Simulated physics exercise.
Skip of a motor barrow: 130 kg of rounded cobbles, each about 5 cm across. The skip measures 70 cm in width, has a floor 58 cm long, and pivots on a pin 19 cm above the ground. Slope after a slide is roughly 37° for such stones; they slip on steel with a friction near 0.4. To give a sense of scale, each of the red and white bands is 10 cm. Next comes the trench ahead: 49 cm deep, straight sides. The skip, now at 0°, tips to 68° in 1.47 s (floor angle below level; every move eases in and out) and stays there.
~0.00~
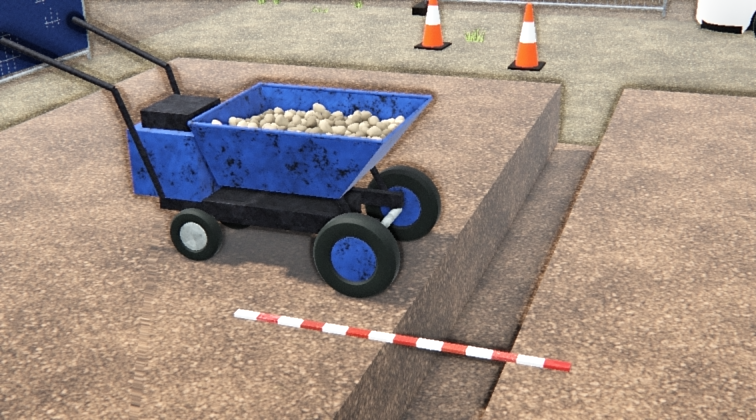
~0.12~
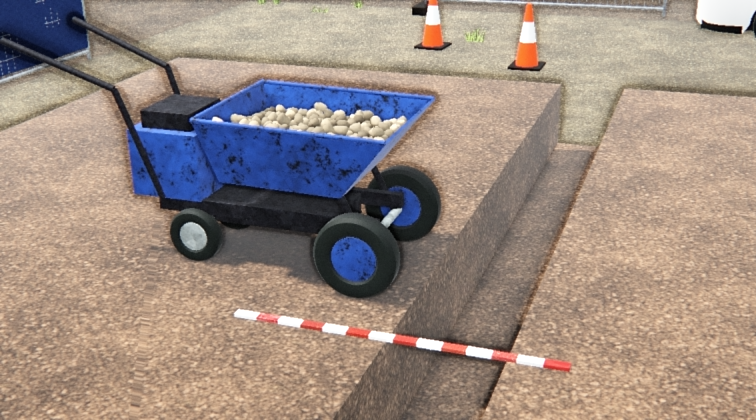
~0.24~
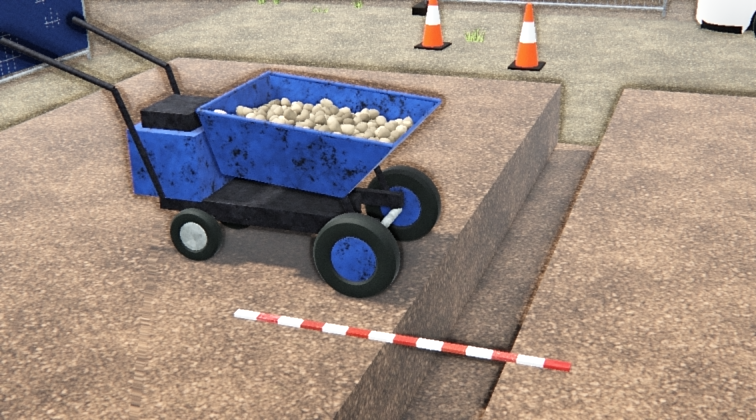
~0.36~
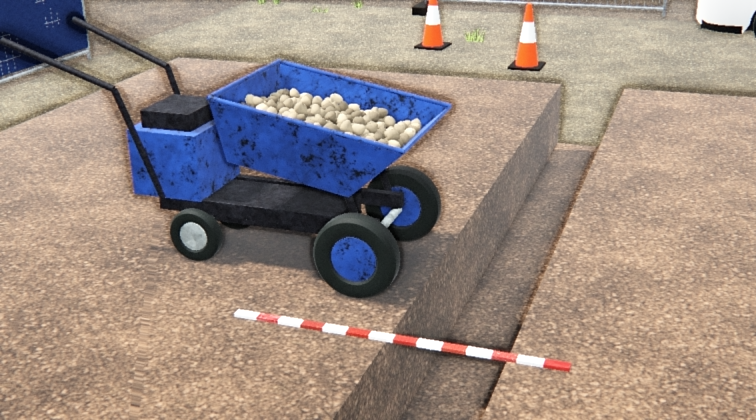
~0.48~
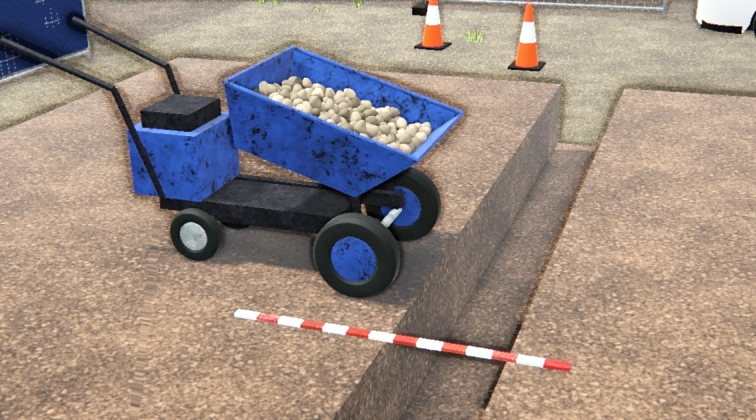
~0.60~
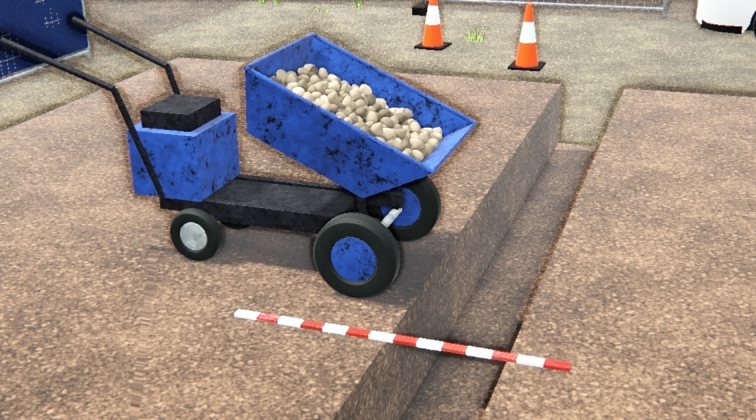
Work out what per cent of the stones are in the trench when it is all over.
It comes to roughly 57 per cent.
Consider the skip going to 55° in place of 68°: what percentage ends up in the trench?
Around 35 per cent would finish in the trench.
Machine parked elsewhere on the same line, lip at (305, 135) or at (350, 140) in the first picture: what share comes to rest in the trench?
Near 100 per cent from the first place, 90 from the second.
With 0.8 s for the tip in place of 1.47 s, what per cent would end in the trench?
In that case some 45 per cent.
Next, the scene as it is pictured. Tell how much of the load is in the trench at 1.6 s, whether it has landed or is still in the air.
Roughly 15 percent of the load.
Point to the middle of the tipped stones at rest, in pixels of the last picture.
Middle at around (527, 362), I'd say.
After 1.1 s the floor is at 57°; 100 % in the skip; the foremost stones are at (488, 206).
After 1.6 s the floor is at 68°; 60 % in the skip, 17 % in the trench, 23 % past the trench; the foremost stones are at (616, 294).
After 1.9 s the floor is at 68°; 28 % in the skip, 29 % in the trench, 43 % past the trench; the foremost stones are at (713, 299).
After 3.9 s the floor is at 68°; 0 % in the skip, 57 % in the trench, 43 % past the trench; the foremost stones are past the picture's edge.
